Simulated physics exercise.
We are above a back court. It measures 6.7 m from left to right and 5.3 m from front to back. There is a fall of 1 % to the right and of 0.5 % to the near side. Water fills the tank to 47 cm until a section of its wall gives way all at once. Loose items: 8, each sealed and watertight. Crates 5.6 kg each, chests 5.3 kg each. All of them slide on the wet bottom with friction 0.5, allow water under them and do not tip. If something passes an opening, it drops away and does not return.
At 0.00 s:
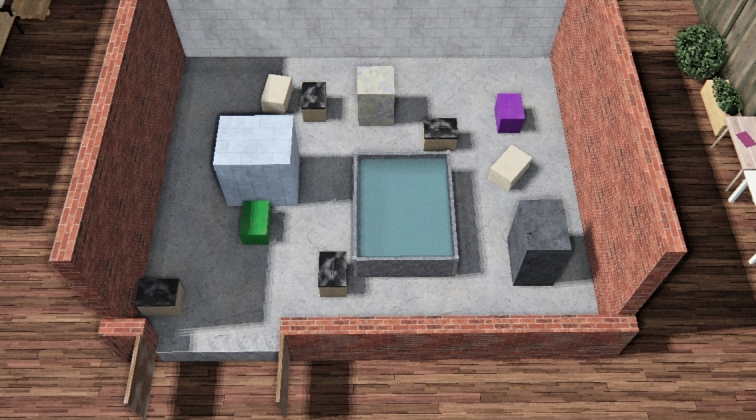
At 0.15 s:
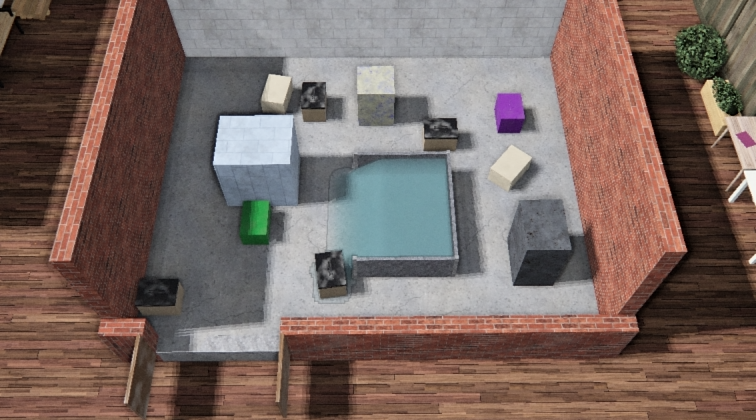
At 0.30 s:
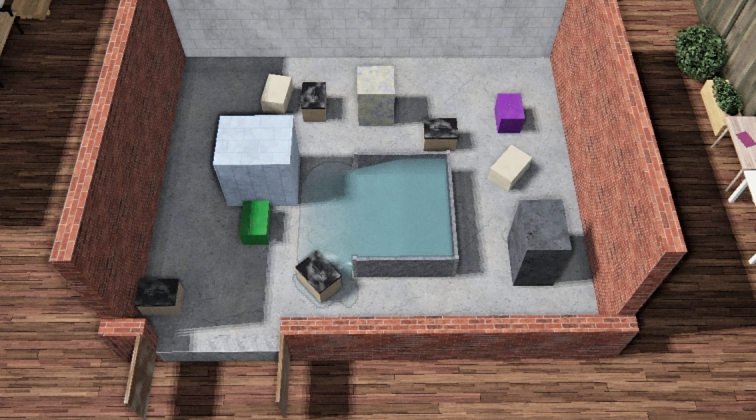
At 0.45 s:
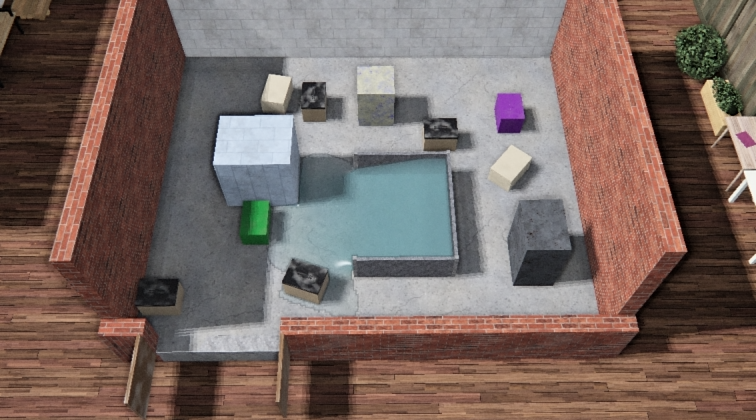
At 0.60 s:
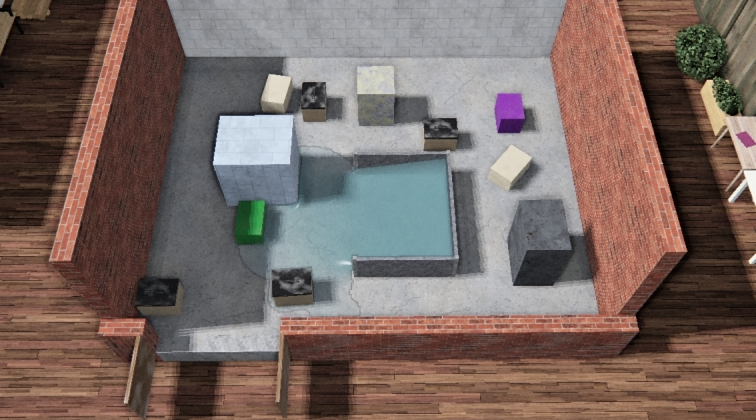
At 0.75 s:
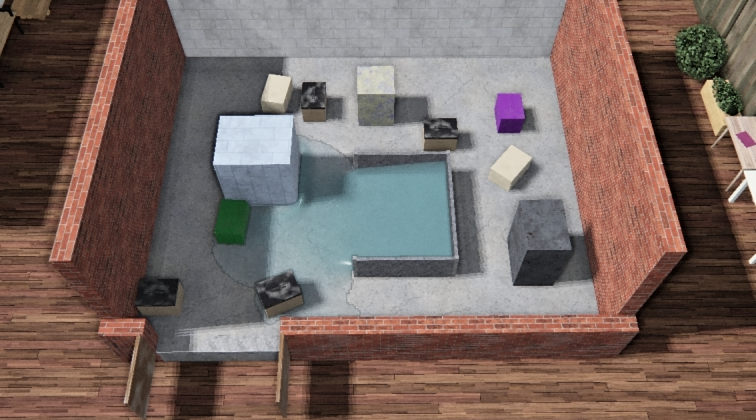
In the video, water spreads leftward from a raised pool across a brick-walled courtyard floor, pushing a dark-topped crate near the pool's front corner to the left, then shifting a green block slightly left while the other blocks stay put.
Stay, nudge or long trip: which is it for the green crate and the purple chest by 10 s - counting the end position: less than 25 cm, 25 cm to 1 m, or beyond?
Green crate: Makes a long trip. Purple chest: Doesn't really move.
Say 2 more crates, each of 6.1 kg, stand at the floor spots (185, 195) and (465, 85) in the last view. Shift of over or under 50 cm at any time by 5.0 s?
Order kept: Exceeds it, falls short.
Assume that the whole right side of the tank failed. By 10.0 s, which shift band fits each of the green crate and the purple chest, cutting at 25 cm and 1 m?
If so, the green crate remains in place, the purple chest is washed away.
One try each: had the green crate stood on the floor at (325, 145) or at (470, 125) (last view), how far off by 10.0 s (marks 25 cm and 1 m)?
Try one: It is washed away. Try two: It hardly moves.
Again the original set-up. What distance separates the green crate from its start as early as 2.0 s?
140 cm, give or take.
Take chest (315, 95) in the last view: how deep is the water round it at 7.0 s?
Depth: Near 4 cm.
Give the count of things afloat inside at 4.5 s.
Of them, 3.
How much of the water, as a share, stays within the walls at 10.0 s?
I'd say some 64 percent hasn't gone yet.
After 2.0 s the green crate is near (159, 210), 1.4 m from its start, afloat; the purple chest is near (511, 106), 0.0 m from its start, aground; 1 of 8 are out; 2 afloat.
After 4.5 s the green crate is near (217, 86), 2.7 m from its start, afloat; the purple chest is near (511, 106), 0.0 m from its start, aground; 2 of 8 are out; 3 afloat.
After 7.0 s the green crate is near (258, 94), 2.4 m from its start, afloat; the purple chest is near (511, 106), 0.0 m from its start, aground; 2 of 8 are out; 3 afloat.
After 10.0 s the green crate is near (342, 132), 2.1 m from its start, afloat; the purple chest is near (511, 106), 0.0 m from its start, aground; 2 of 8 are out; 3 afloat.
